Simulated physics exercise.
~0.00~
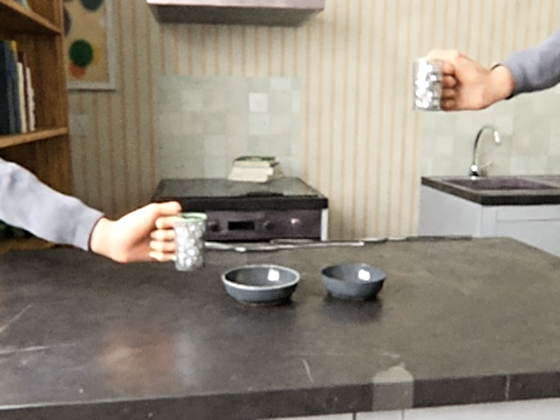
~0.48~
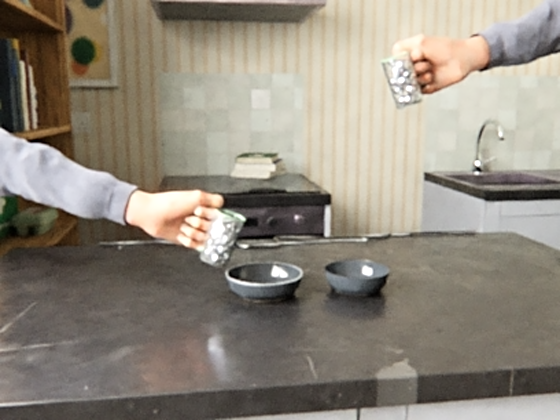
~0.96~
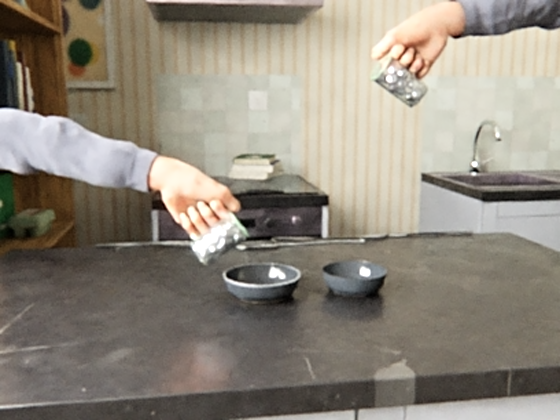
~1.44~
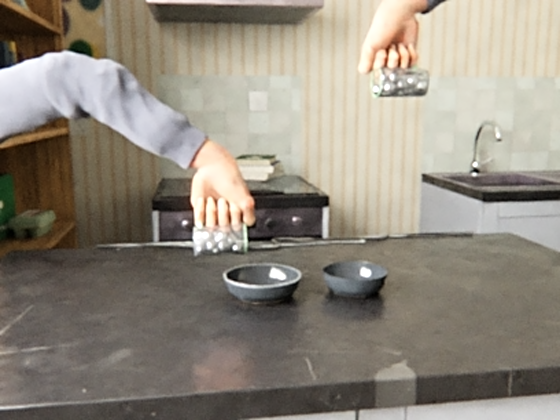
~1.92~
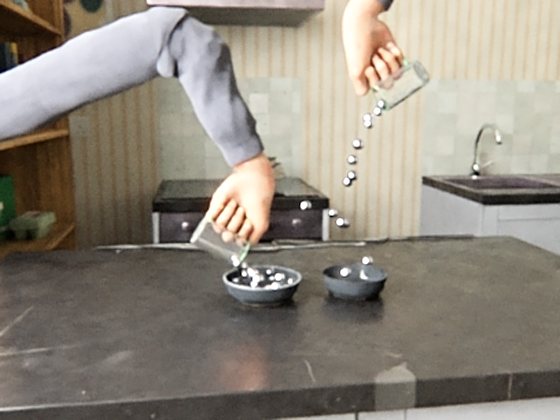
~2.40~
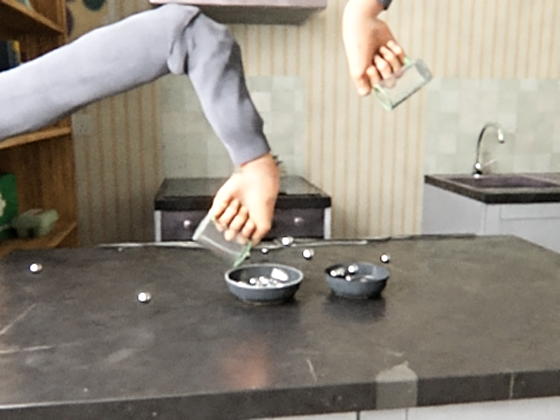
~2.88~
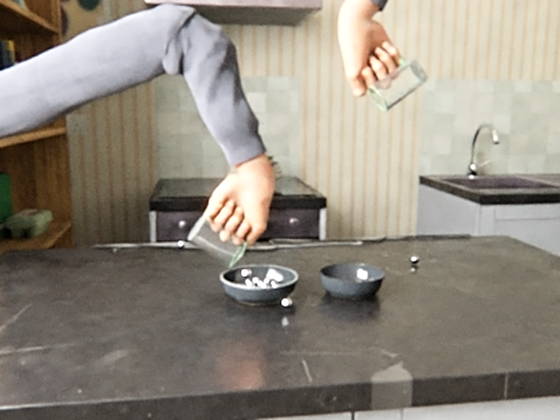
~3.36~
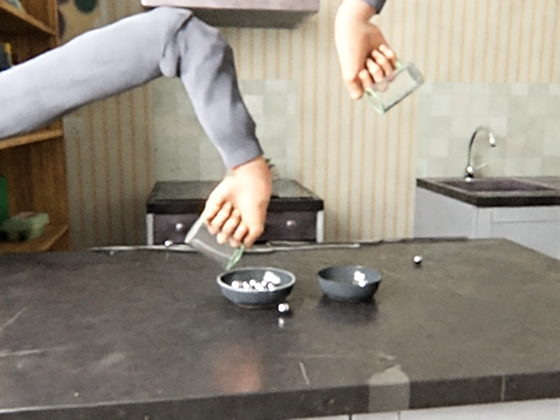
In a kitchen with striped wallpaper, a slightly swaying view looks across a dark worktop at two dark grey dishes, with a bookshelf at left and a sink at right. Two grey-sleeved hands hold clear cups of small silvery balls, the left one low beside its dish, the right one much higher. Both hands move inward and tip the cups onto their sides, then upside down. The left balls drop into their dish, while the right ones fall in a long stream and bounce across the worktop. Finally, the left dish holds all its balls, but the right keeps only some, the rest having scattered outside.
